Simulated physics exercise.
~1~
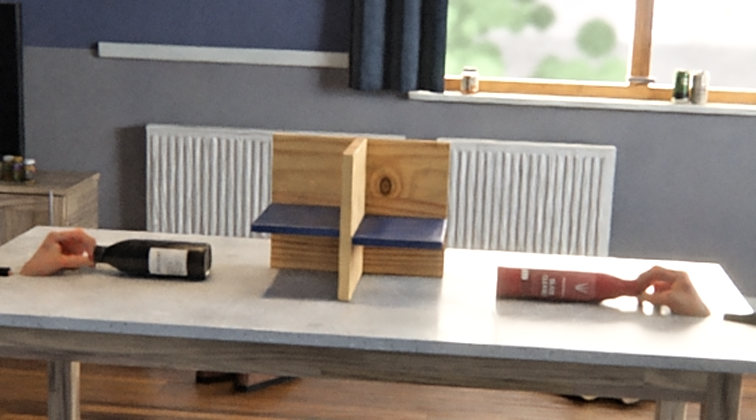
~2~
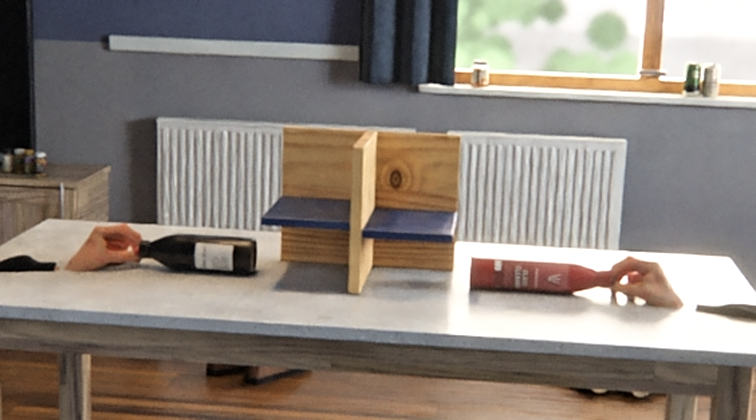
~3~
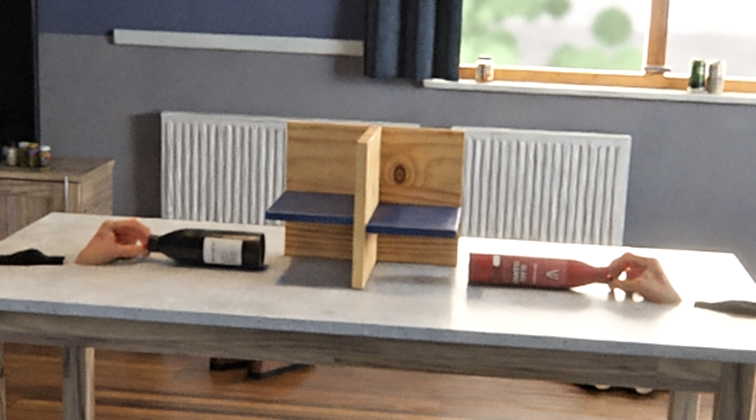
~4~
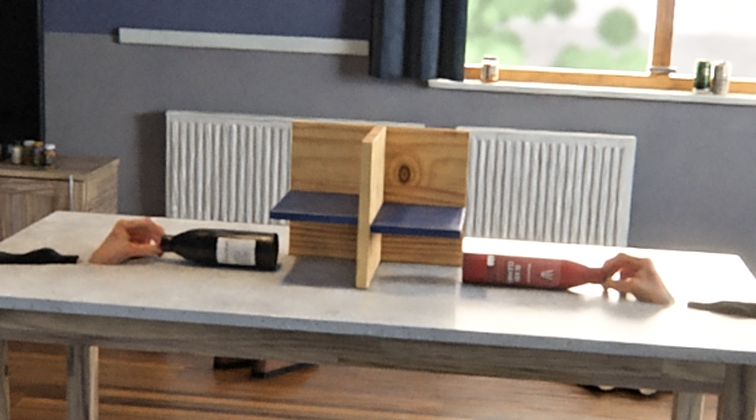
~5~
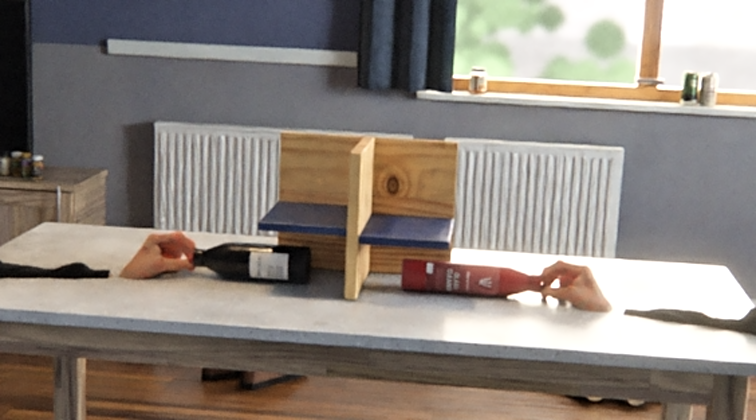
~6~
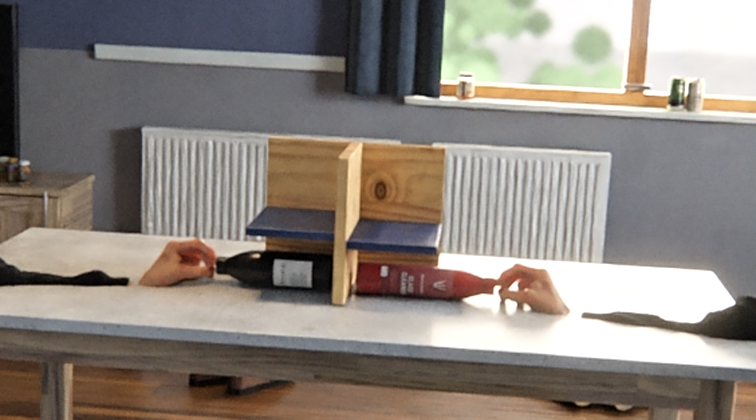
Two hands held a black bottle and a red bottle lying on their sides on a table, sliding the black one right and the red one left until both fit beneath the low blue shelf, on either side of its wooden divider.
